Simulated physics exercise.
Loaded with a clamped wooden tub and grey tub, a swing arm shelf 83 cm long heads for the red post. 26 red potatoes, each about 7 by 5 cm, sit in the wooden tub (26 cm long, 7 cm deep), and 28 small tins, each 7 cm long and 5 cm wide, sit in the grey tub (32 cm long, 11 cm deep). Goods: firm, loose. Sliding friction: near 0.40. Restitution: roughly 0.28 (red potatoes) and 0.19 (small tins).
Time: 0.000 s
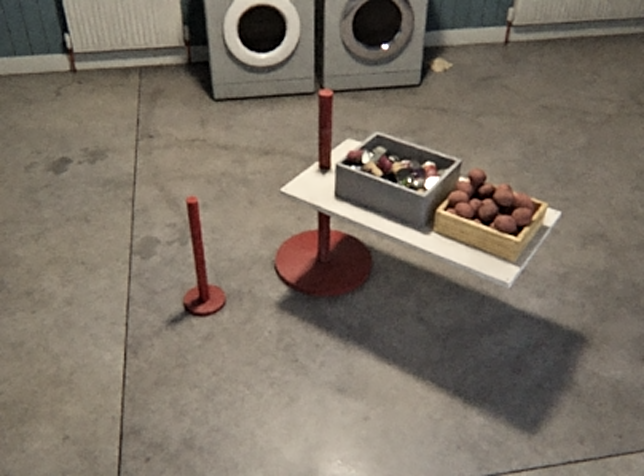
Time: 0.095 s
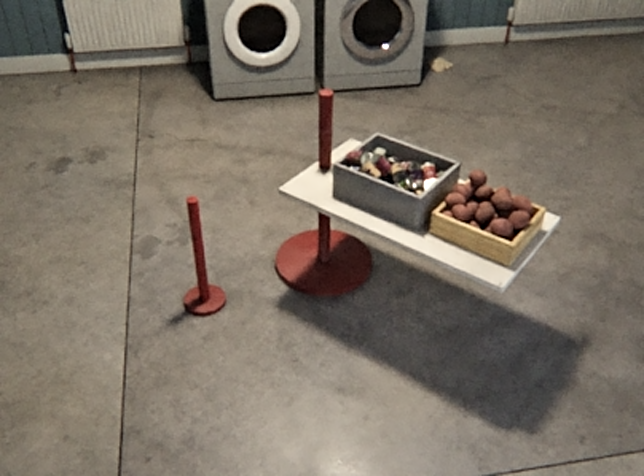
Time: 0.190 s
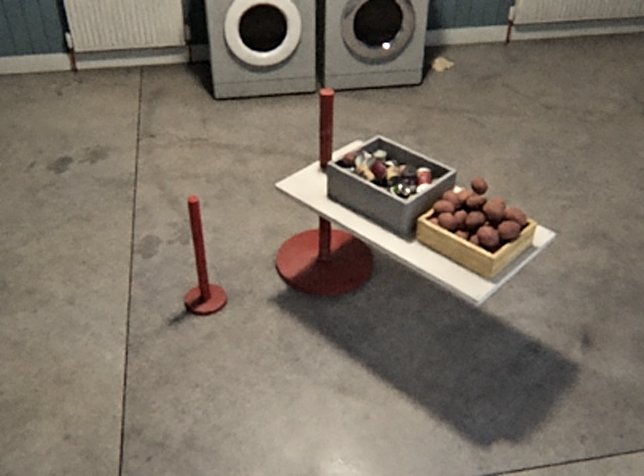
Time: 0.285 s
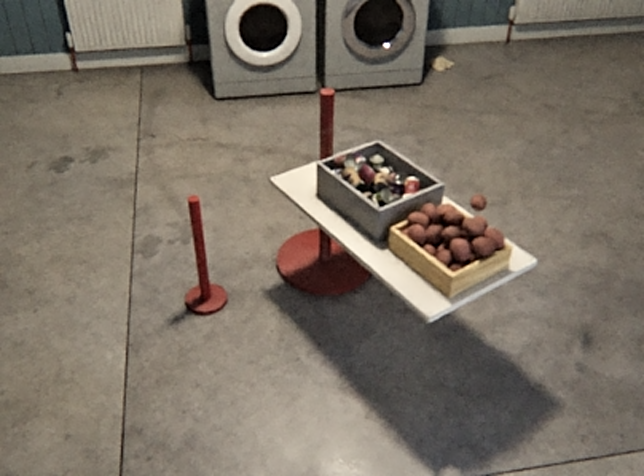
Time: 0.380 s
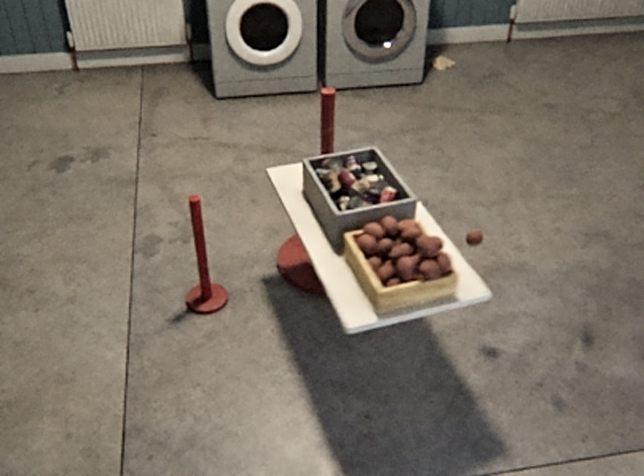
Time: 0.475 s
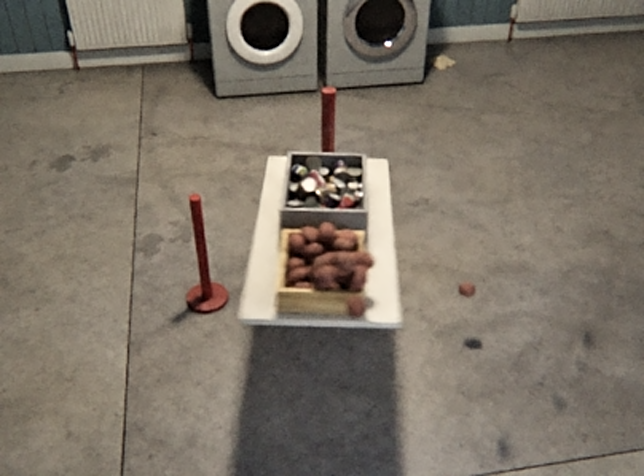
White shelf carrying a grey tub and a wooden tub of red potatoes swinging leftward towards the viewer, shedding potatoes.
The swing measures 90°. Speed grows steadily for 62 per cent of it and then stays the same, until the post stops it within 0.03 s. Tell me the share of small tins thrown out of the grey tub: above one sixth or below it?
Below one sixth.
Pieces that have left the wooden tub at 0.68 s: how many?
At that moment the wooden tub count out stands near 8.
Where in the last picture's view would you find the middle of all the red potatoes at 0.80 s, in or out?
Roughly (178, 245).
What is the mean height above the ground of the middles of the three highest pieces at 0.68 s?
Roughly 64 centimetres.
After 0.60 s, end of the swing.
After 0.68 s, 9 of 26 out of the wooden tub and 0 of 28 out of the grey tub.
After 0.80 s, 13 of 26 out of the wooden tub and 0 of 28 out of the grey tub.
After 1.02 s, 14 of 26 out of the wooden tub and 0 of 28 out of the grey tub.
Final count (at 1.46 s), 14 of 26 out of the wooden tub and 0 of 28 out of the grey tub. Asked share, 0 of 28, 0 per cent.
